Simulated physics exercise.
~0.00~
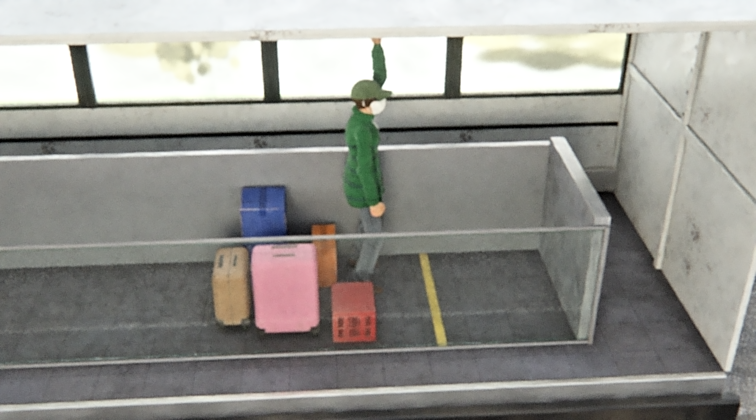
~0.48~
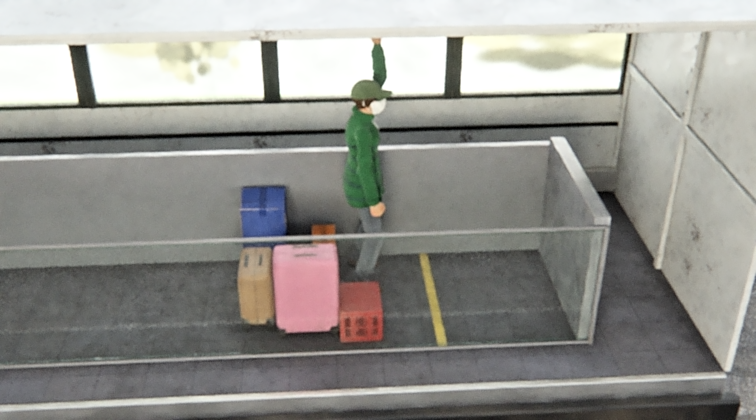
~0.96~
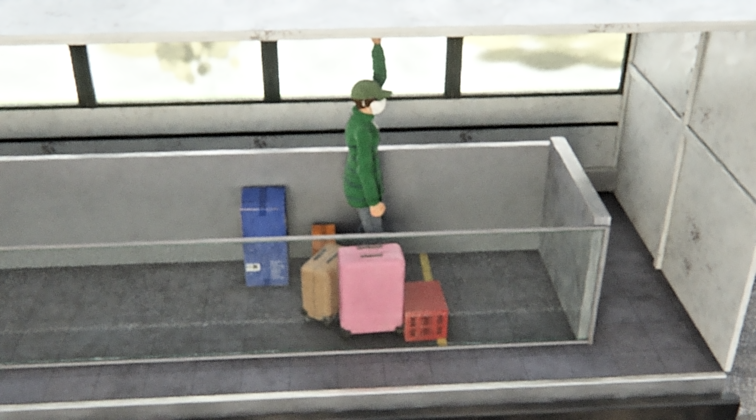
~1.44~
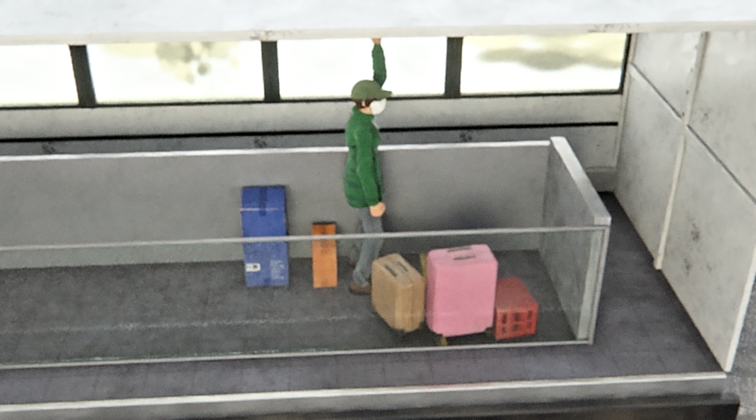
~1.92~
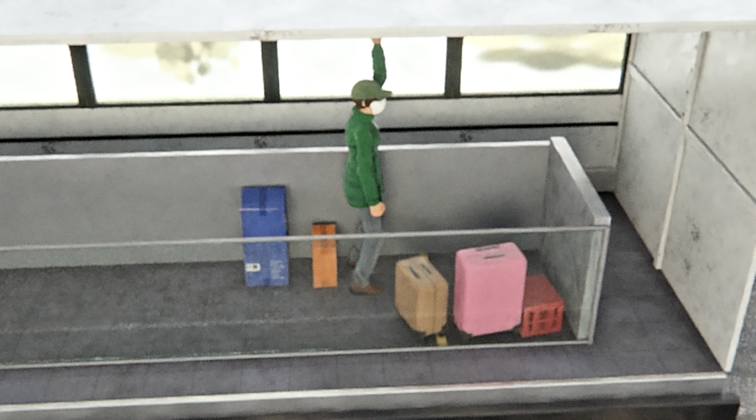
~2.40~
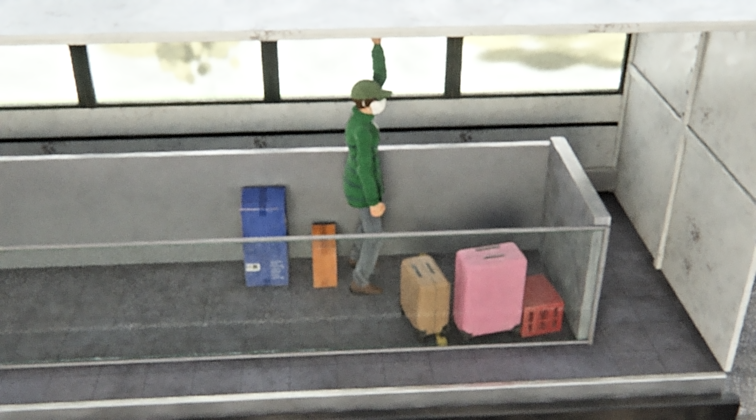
Three bags and a red crate slide right past a standing man and stop.
